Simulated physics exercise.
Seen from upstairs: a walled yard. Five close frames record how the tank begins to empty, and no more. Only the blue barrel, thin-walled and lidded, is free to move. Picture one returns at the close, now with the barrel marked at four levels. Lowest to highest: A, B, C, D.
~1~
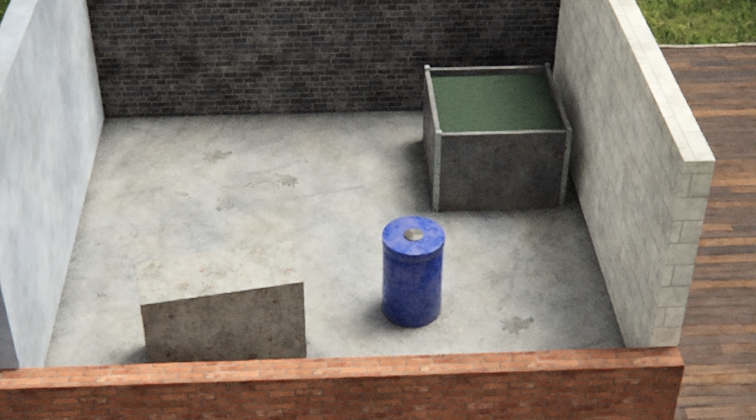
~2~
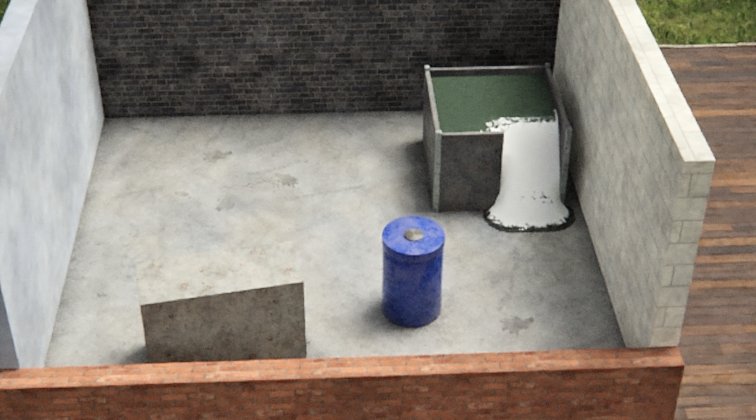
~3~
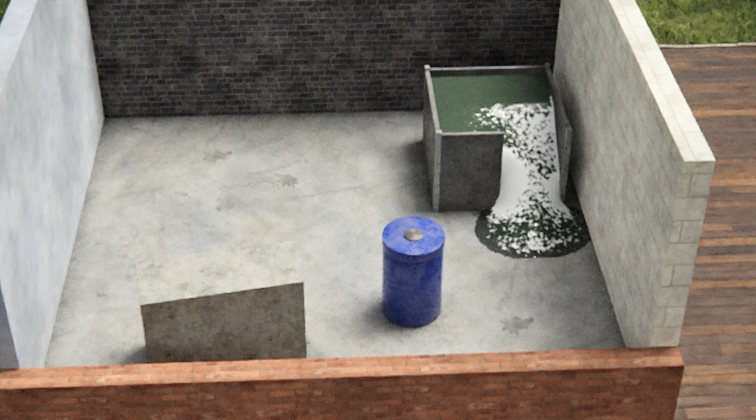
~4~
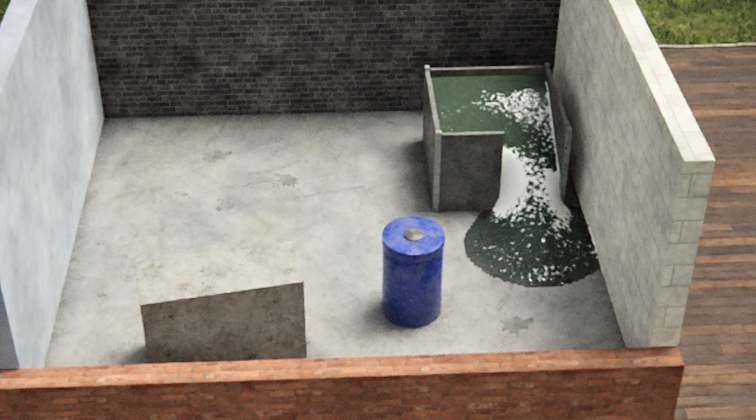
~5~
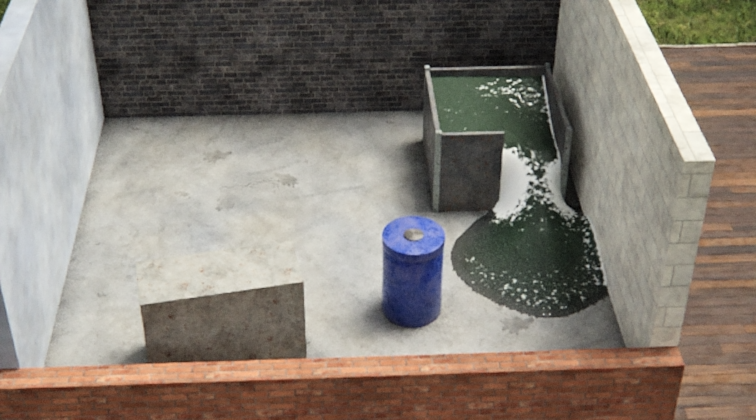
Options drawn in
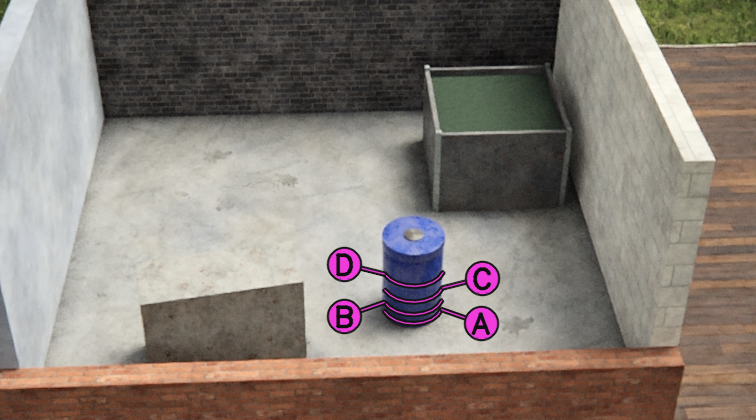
Green water pouring from a concrete tank in a walled yard, foaming white and spreading across the floor beside a still blue barrel.
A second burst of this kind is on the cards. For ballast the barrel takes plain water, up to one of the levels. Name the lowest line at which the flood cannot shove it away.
B will do.
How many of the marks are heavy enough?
Three.
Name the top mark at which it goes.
Here it is mark A.
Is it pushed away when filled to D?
No.
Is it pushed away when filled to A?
Yes, it does.
In magenta, A at (414, 323); B at (414, 314); C at (415, 302); D at (415, 286); from the bottom up A, B, C, D.
With A, it is pushed about its own width away.
With B, it does not move.
With C, it does not move.
With D, it does not move.
